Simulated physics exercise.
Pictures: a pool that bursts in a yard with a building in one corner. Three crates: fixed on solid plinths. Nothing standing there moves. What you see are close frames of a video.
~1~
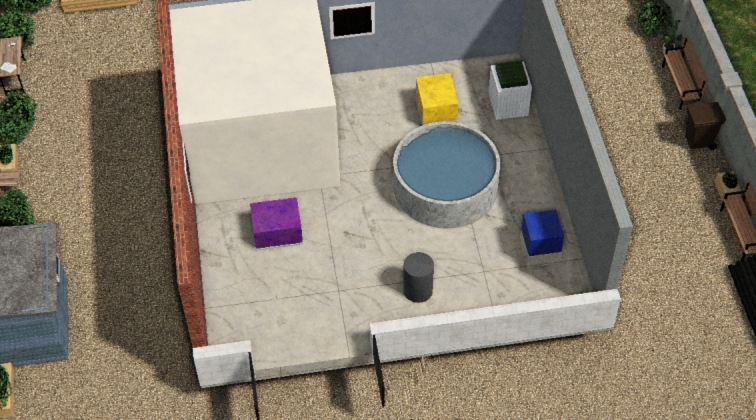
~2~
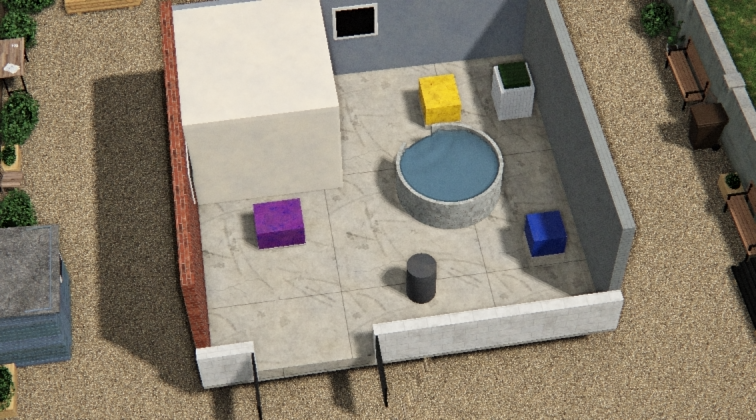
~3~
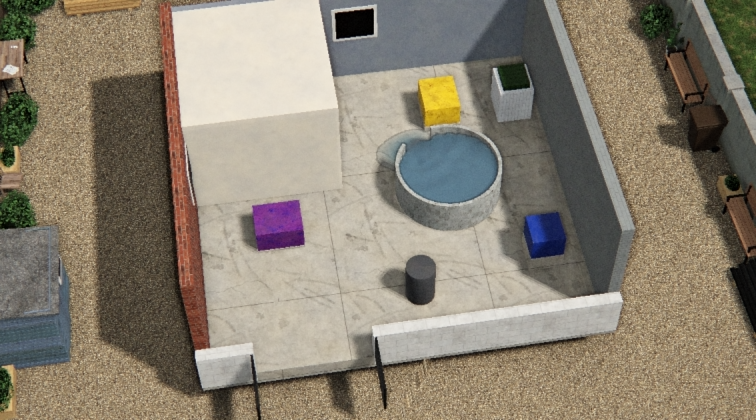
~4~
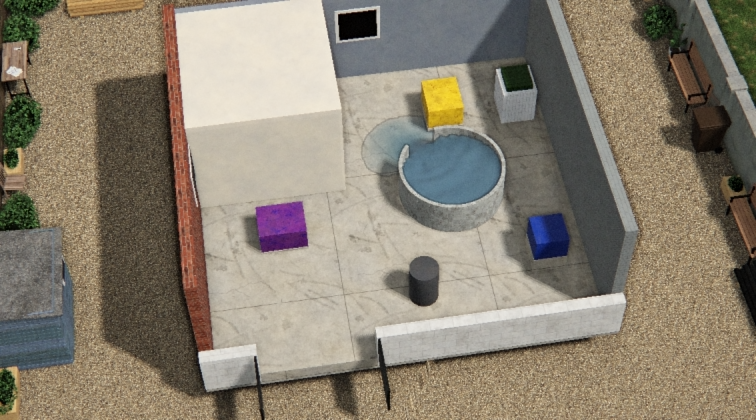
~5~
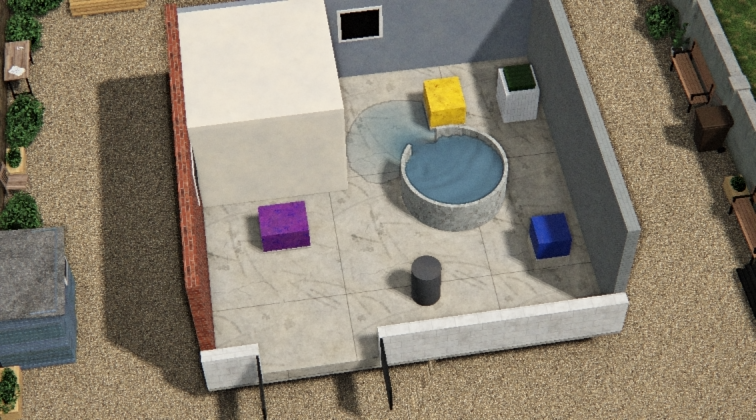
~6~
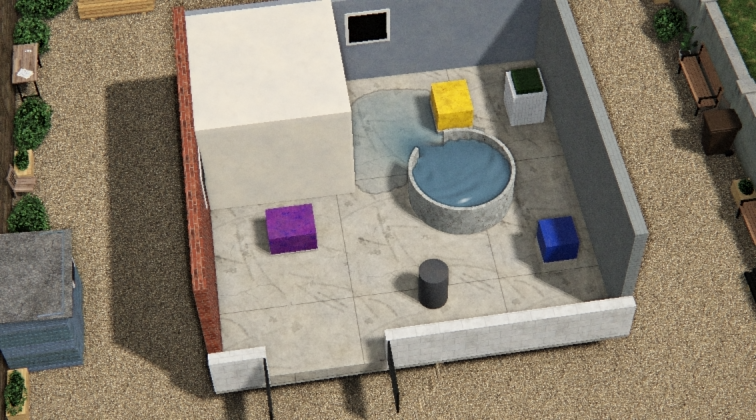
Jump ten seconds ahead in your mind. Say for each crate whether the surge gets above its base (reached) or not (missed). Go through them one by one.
Yellow crate: Reached; purple crate: Missed; blue crate: Missed.
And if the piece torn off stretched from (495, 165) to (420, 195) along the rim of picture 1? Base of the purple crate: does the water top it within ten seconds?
Purple crate is topped.
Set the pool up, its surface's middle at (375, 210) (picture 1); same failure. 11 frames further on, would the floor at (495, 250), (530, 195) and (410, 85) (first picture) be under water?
Taking the three spots in order: Bare, bare, swamped.
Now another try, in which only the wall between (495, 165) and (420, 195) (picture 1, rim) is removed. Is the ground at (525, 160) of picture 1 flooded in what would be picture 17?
Honestly, it looks soaked to me.
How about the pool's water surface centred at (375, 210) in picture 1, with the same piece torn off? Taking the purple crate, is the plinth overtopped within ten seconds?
Purple: Overtopped.
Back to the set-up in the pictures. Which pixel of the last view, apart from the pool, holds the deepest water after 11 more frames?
My pick is (346, 107).
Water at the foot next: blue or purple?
My pick is the blue-painted one.
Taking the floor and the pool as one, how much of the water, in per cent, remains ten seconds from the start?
My figure: Some 98 per cent.
A moment on, water covers 15 % of the floor; the yellow crate water round its plinth, the purple crate not reached, the blue crate not reached.
Next, water covers 20 % of the floor; the yellow crate water round its plinth, the purple crate not reached, the blue crate not reached.
Then, water covers 30 % of the floor; the yellow crate water round its plinth, the purple crate not reached, the blue crate not reached.
Later, water covers 55 % of the floor; the yellow crate water round its plinth, the purple crate not reached, the blue crate water round its plinth.
In the end, water covers 75 % of the floor; the yellow crate was topped, the purple crate stayed above the water, the blue crate stayed above the water.
